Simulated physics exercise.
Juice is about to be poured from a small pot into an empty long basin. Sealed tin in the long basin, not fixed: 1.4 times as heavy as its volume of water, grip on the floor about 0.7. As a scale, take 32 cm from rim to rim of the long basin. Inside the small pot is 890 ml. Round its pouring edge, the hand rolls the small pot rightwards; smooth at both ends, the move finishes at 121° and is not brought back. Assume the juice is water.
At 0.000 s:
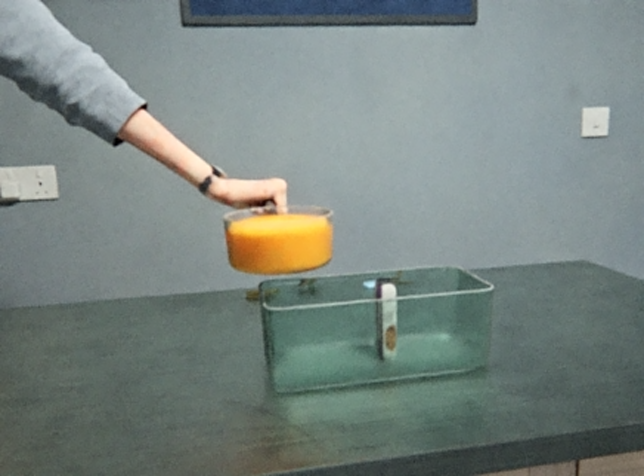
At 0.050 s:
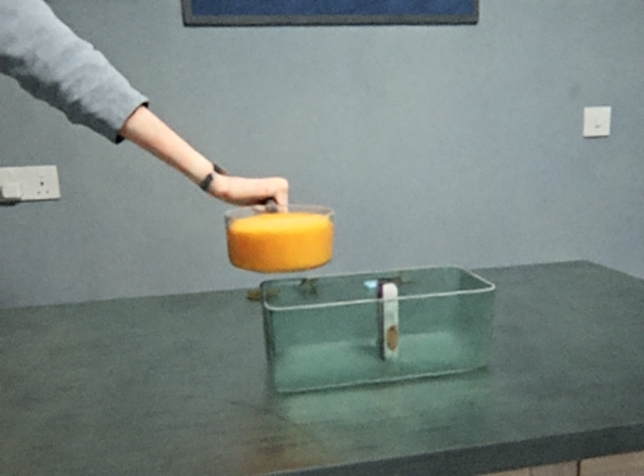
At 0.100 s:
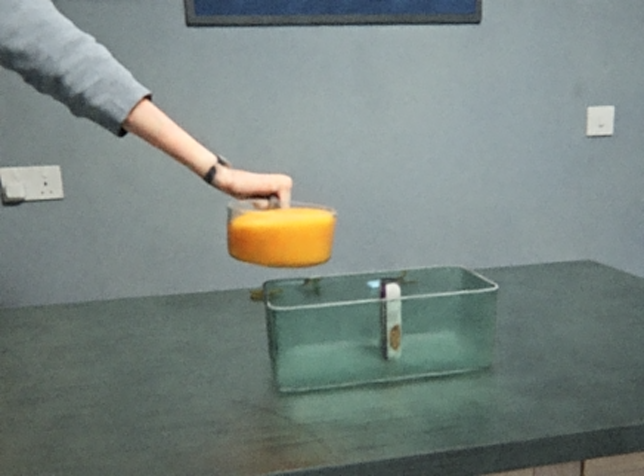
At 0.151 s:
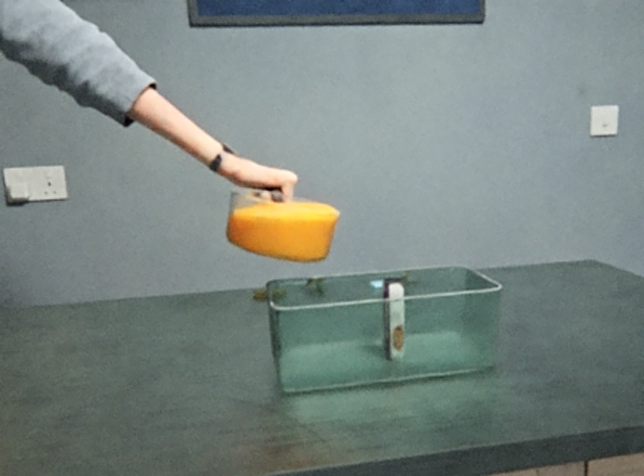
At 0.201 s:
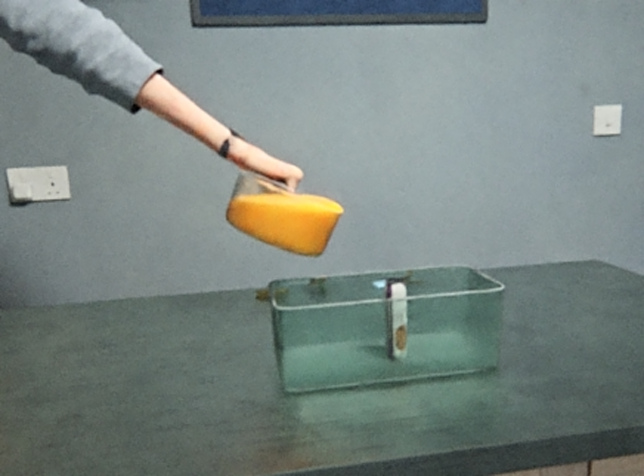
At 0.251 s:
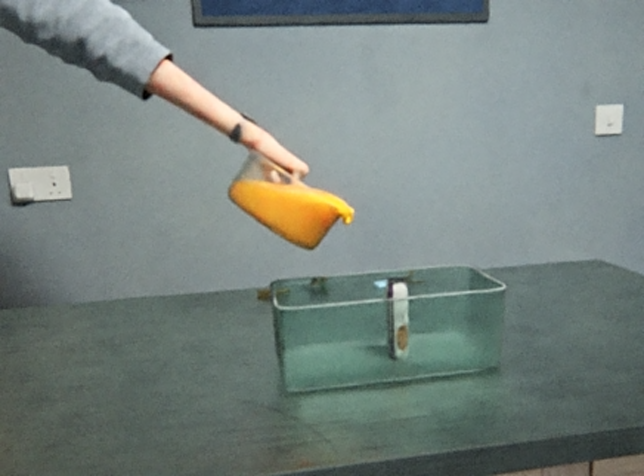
A hand tilts a small pot of orange juice rightwards above a long clear basin.
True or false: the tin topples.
False.
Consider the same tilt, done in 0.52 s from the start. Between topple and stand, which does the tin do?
In that case the tin stays vertical.
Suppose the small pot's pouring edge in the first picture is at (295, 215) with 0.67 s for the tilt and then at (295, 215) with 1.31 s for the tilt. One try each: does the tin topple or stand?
First it topples; then it goes over.
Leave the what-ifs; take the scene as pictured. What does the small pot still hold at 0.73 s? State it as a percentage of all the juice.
I'd say some 0 per cent remains.
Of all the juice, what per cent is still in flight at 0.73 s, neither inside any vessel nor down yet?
About 20 percent.
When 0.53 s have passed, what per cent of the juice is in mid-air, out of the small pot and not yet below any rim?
Near 60 per cent at that moment.
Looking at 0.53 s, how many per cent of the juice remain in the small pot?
Still held: Roughly 20 % of the total.
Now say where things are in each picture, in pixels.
It leans 0°; its right rim is at (331, 212); the juice meets the walls at (227, 227) and (329, 220); the long basin's rim runs from (262, 296) to (475, 277); the tin's top is at (385, 284), in the first frame.
It leans 2°; its right rim is at (332, 212); the juice meets the walls at (228, 225) and (330, 218), in the second frame.
It leans 7°; its right rim is at (335, 212); the juice meets the walls at (230, 221) and (332, 213), in the third frame.
It leans 15°; its right rim is at (337, 212); the juice meets the walls at (231, 213) and (335, 207), in the fourth frame.
It leans 25°; its right rim is at (339, 212); the juice meets the walls at (232, 200) and (338, 205); 2 per cent is over the edge, in the fifth frame.
It leans 37°; its right rim is at (340, 212); the juice meets the walls at (232, 183) and (330, 197); 5 per cent is over the edge, in the sixth frame.
Then, 0.53 s in, the tilt is 108° and 21 per cent is still to pour; the tin stands where it began.
Then, 0.73 s in, the tilt is 121° and 0 per cent is still to pour; the tin stands where it began.
Then, 0.94 s in, the tilt is 121° and 0 per cent is still to pour; the tin stands where it began.
Then, 1.17 s in, the tilt is 121° and 0 per cent is still to pour; the tin stands where it began.
Finally, the tin stands where it began.
